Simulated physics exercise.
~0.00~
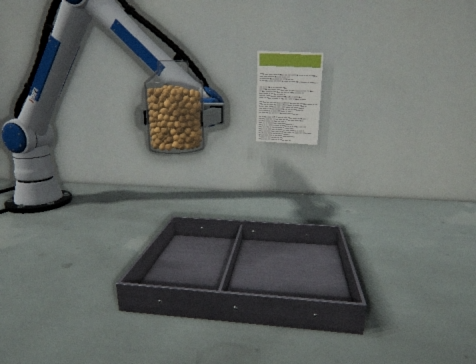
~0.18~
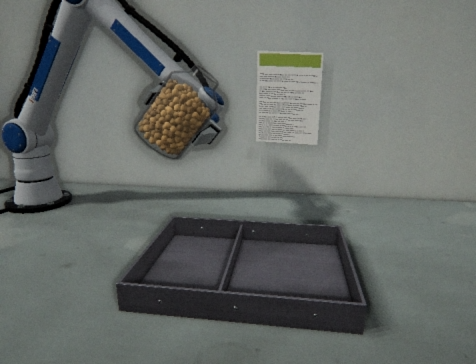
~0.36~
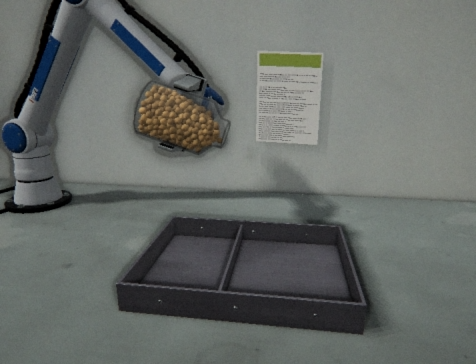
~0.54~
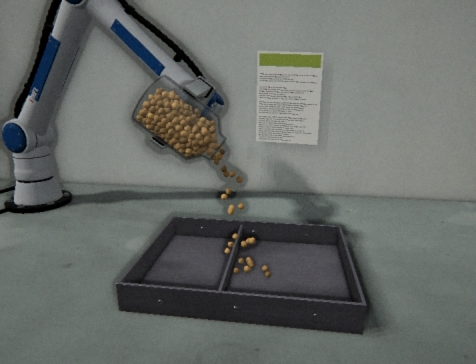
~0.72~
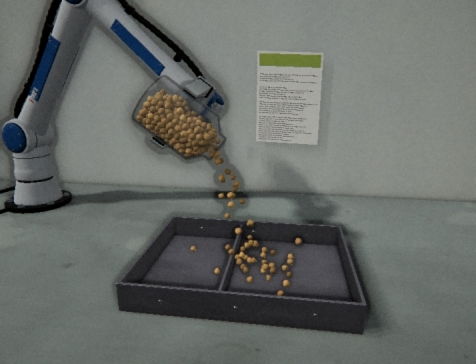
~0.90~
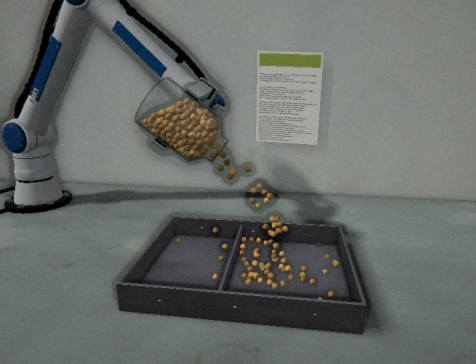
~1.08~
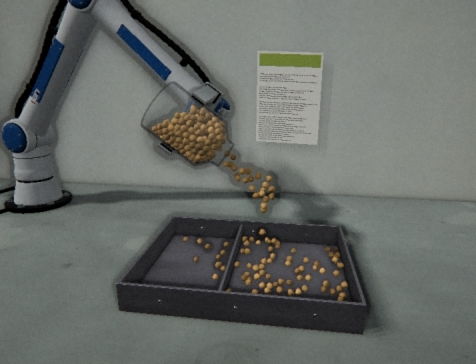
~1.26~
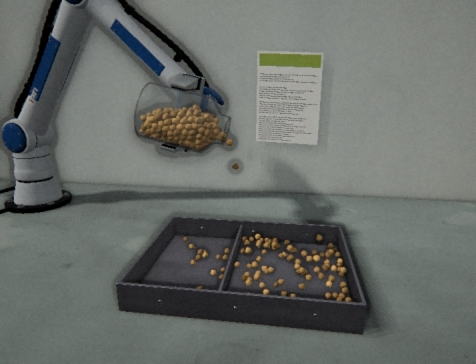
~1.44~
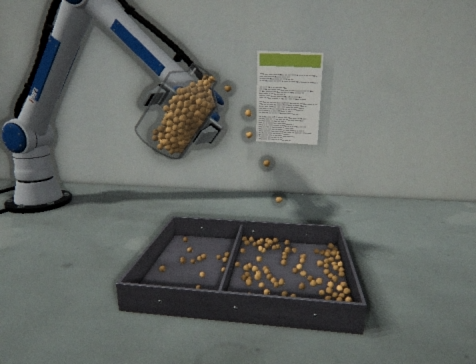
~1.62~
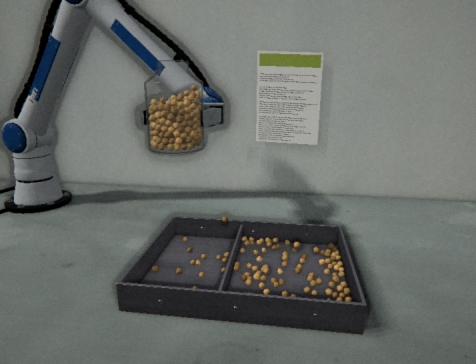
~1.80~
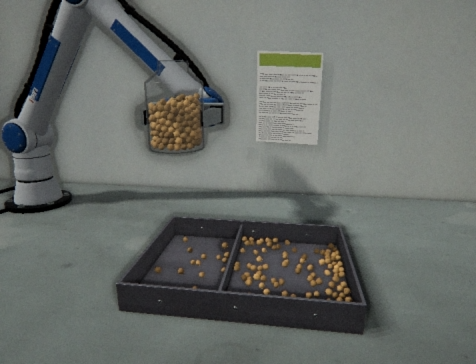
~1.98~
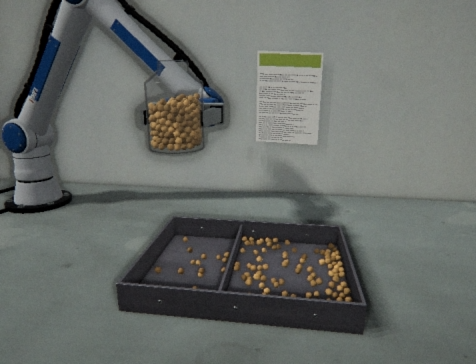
In a plain room with a pale grey-green wall and floor, seen from the front and slightly above, a white and blue robot arm at left grips a clear jar of tan chickpeas. A dark grey tray split by a cross wall sits below, and a green-topped notice hangs behind. The arm tips the jar rightward until its mouth points down, and chickpeas spill into the tray, bouncing and spreading. It then swings the jar upright, flinging out a few more. The jar ends still mostly full, with most spilled chickpeas in the tray's right part and a few in the left.
